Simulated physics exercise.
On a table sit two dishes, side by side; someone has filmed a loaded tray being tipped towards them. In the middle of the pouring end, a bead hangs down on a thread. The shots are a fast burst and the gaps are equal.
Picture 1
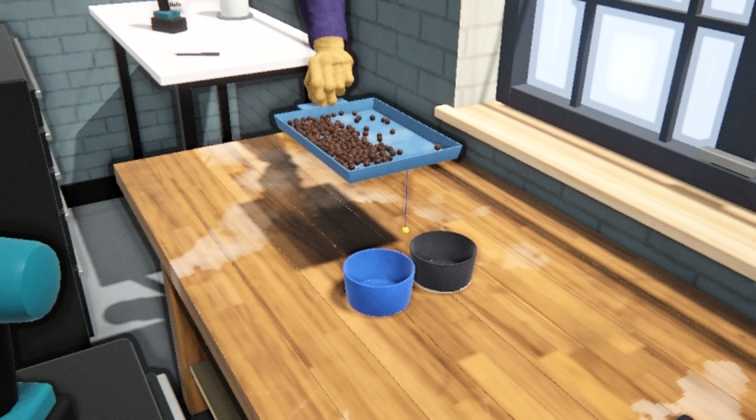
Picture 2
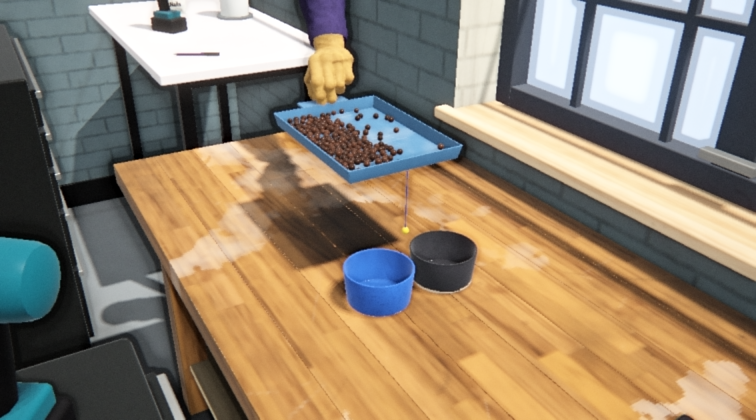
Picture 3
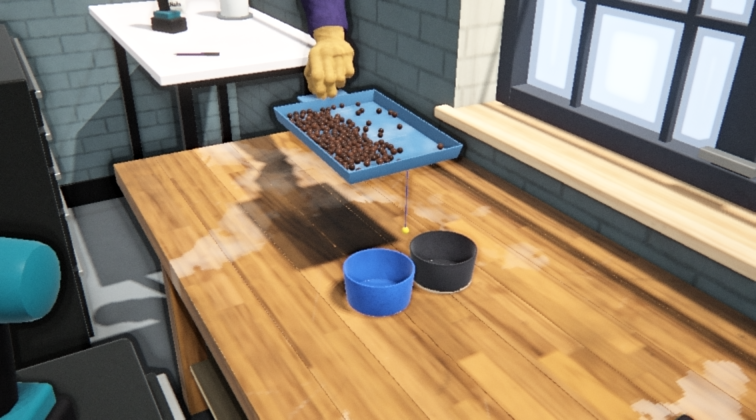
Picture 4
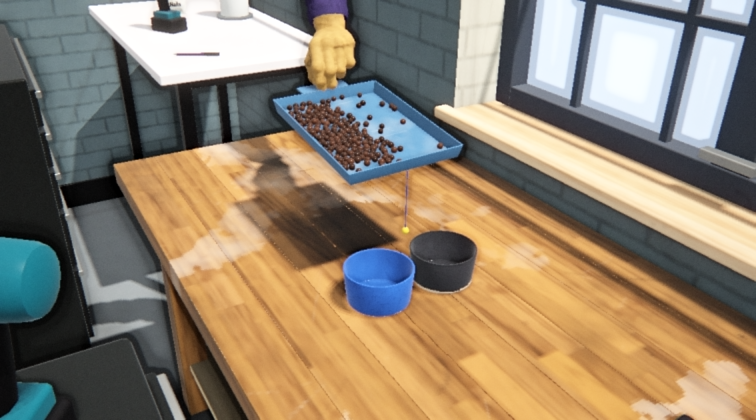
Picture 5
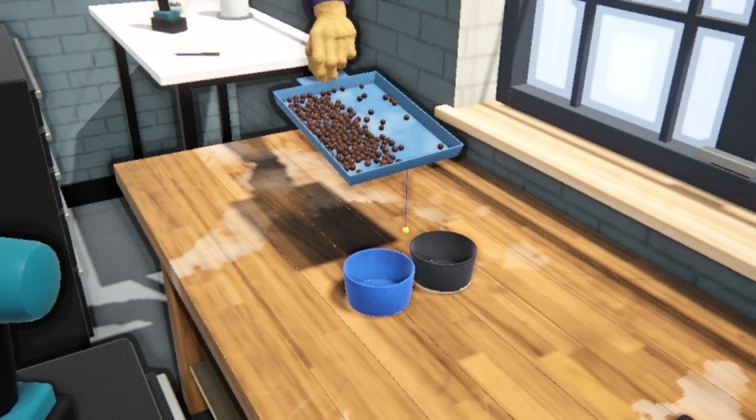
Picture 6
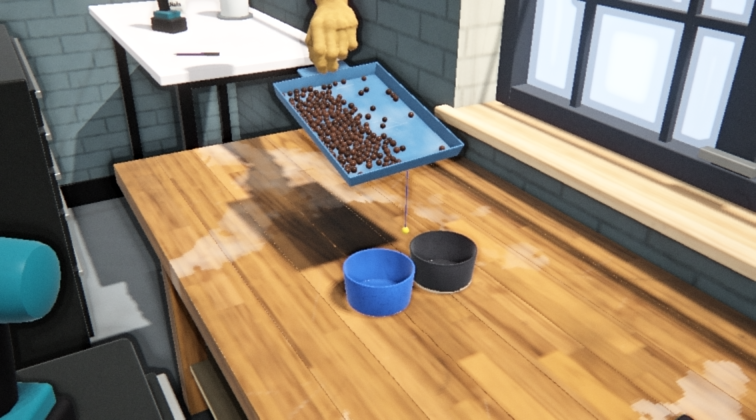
On a wooden table by a window, a blue and a black dish sat side by side while a yellow-gloved hand steadily tilted a blue tray above them, and its small brown balls began shifting.
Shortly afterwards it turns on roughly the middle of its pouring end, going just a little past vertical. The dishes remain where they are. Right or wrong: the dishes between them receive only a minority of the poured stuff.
Wrong, they get over half.
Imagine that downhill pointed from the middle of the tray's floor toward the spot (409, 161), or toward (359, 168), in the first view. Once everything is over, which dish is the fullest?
Tilt 1: Right-side dish. Tilt 2: Left-side dish.
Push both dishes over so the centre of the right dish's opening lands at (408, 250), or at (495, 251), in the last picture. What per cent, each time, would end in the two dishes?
First position: Some 70 %; second position: Some 10 %.
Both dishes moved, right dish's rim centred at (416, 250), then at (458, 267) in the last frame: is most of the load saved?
Well, a majority share the first time and a minority share the next.
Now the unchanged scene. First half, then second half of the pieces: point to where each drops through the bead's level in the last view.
Early half (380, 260), late half (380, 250).
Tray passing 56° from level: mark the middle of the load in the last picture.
Close to (377, 153).
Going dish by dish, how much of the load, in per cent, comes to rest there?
For the left dish 70 %, for the right dish 10 %.
Just after the last frame, tray tipped steeply; almost all on the tray; just a few in the air.
A moment on, tray tipped right over; roughly a quarter on the tray; roughly half in the left dish; about a tenth in the right dish; about a tenth outside both; roughly a quarter in the air.
Further on, tray tipped past a quarter turn; the larger part in the left dish; about a tenth in the right dish; about a tenth outside both.
When it is over, tray tipped past a quarter turn; the larger part in the left dish; about a tenth in the right dish; about a tenth outside both.
